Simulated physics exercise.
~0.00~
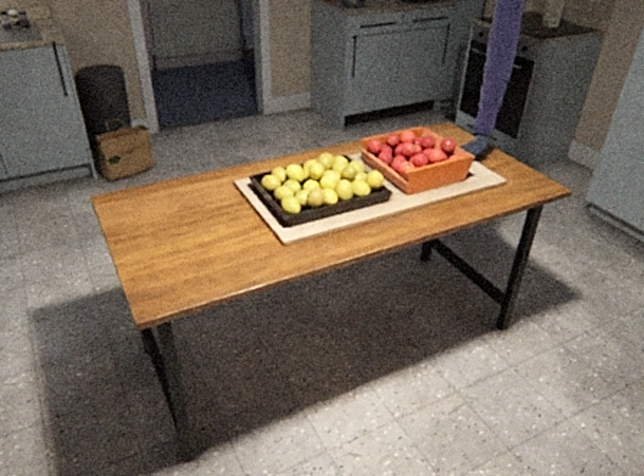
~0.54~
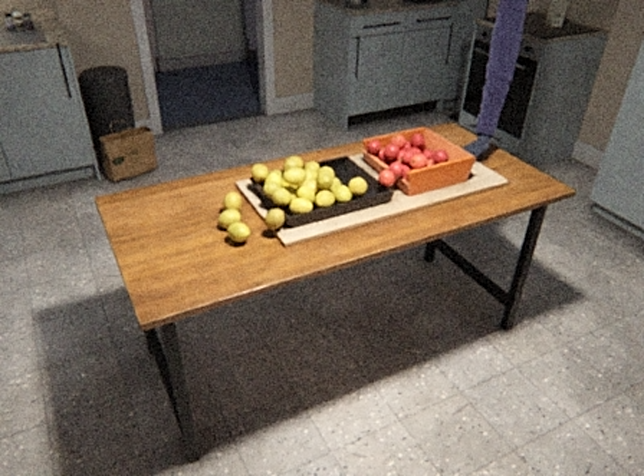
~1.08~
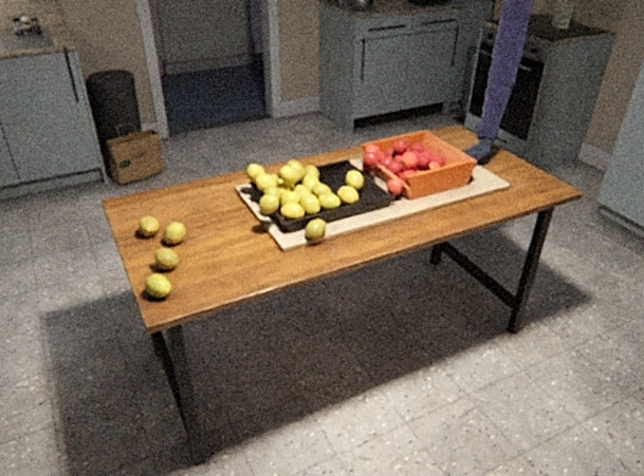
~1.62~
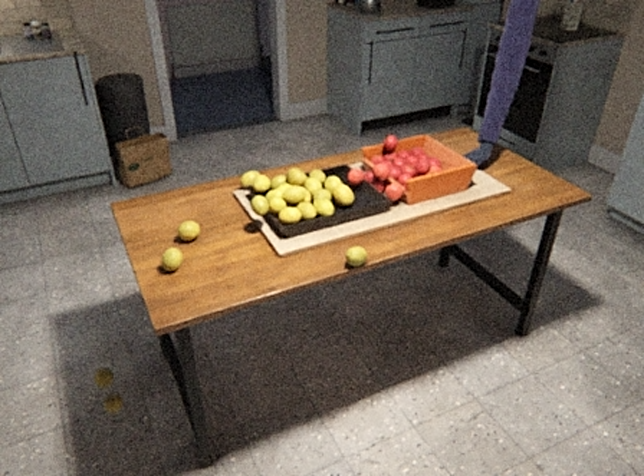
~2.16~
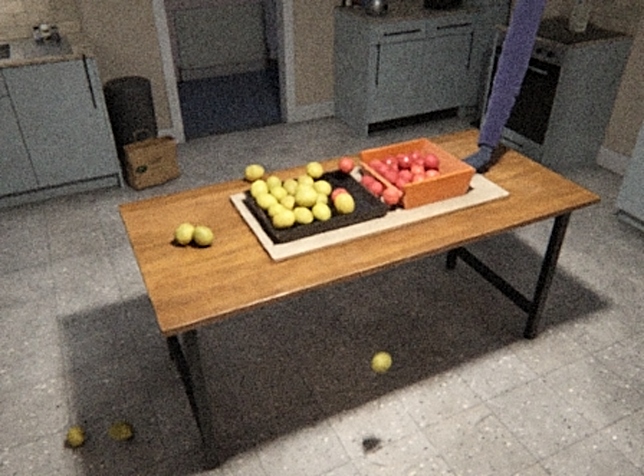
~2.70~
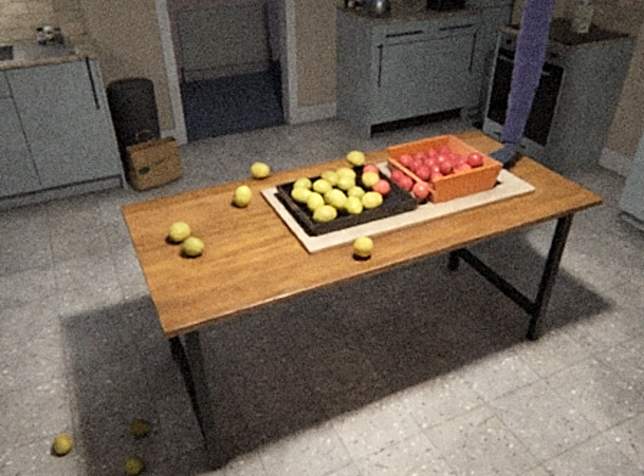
In a kitchen, an arm in a purple sleeve shook a board holding a black basket of lemons and an orange basket of red fruit, and lemons rolled across the table and onto the floor, while some red fruit spilled toward the lemons.
